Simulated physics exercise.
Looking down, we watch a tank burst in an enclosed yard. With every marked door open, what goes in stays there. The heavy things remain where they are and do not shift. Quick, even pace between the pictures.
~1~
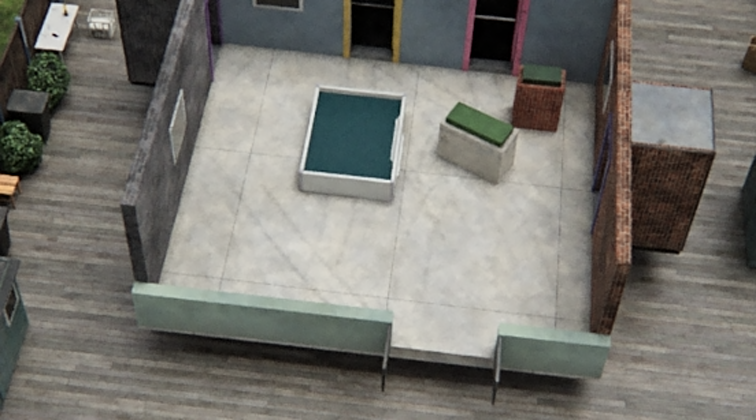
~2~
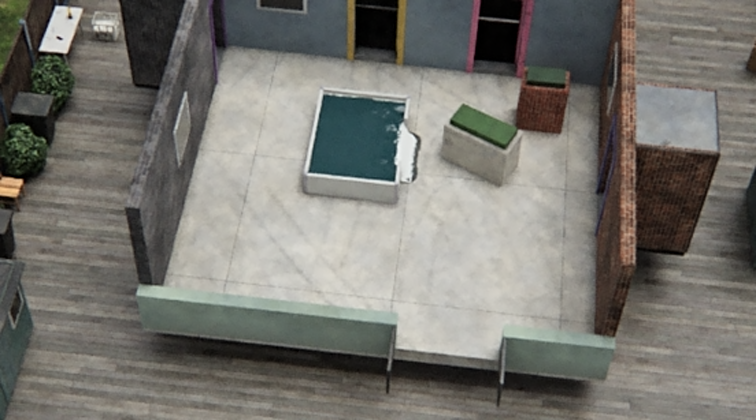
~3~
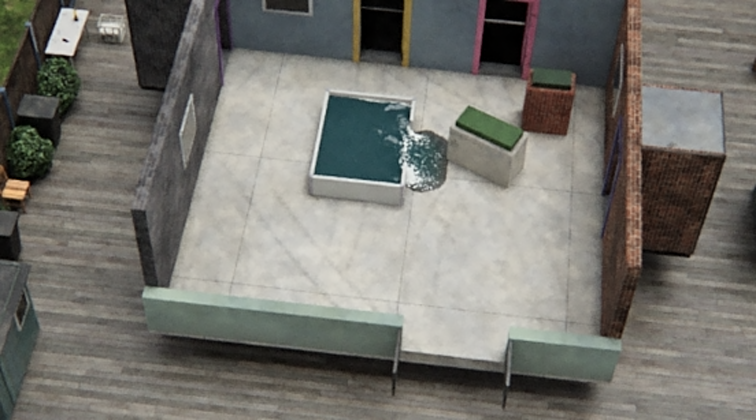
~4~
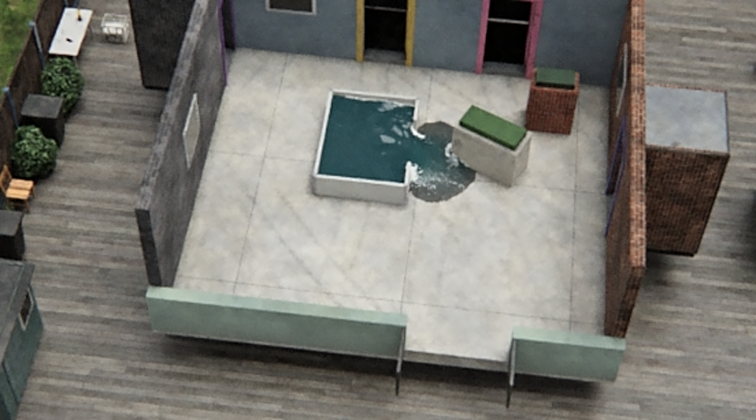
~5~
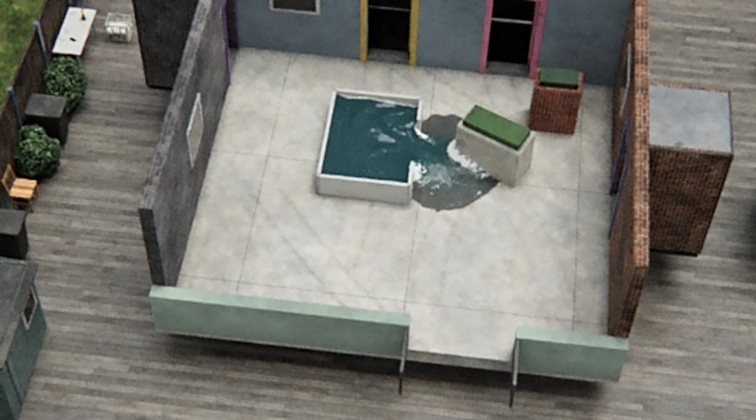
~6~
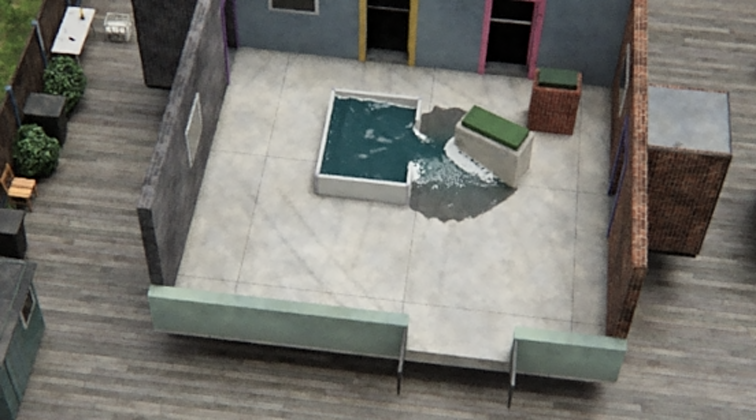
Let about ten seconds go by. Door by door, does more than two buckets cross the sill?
My prediction: The blue door doesn't get too much water coming through; the purple door doesn't get too much water coming through; the yellow door doesn't get too much water coming through; the pink door doesn't get too much water coming through.
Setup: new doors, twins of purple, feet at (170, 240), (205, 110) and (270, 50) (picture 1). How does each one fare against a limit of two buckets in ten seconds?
Taking them as listed, the first undershoots, the second undershoots and the third undershoots.
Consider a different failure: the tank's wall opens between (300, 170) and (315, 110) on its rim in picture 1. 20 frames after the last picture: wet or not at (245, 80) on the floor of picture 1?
Verdict: Flooded.
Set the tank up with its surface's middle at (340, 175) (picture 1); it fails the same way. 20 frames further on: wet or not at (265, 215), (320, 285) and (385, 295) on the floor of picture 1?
First spot bare, second bare, third bare.
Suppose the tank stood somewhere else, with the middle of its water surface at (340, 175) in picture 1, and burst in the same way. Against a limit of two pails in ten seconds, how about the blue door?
Blue exceeds the threshold.
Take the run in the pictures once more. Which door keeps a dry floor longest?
The purple-painted one.
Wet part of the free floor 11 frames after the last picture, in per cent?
By my count, 25 percent.
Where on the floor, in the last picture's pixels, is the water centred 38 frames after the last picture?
It is near (474, 192).
A moment on, water covers 15 % of the floor; the blue door not reached, the purple door not reached, the yellow door not reached, the pink door not reached.
Next, water covers 25 % of the floor; the blue door wet at the sill, nothing in, the purple door not reached, the yellow door not reached, the pink door wet at the sill, nothing in.
Then, water covers 35 % of the floor; the blue door under two buckets in, the purple door not reached, the yellow door wet at the sill, nothing in, the pink door under two buckets in.
Later, water covers 50 % of the floor; the blue door under two buckets in, the purple door not reached, the yellow door wet at the sill, nothing in, the pink door under two buckets in.
In the end, water covers 70 % of the floor; the blue door under two buckets in, the purple door wet at the sill, nothing in, the yellow door wet at the sill, nothing in, the pink door under two buckets in.
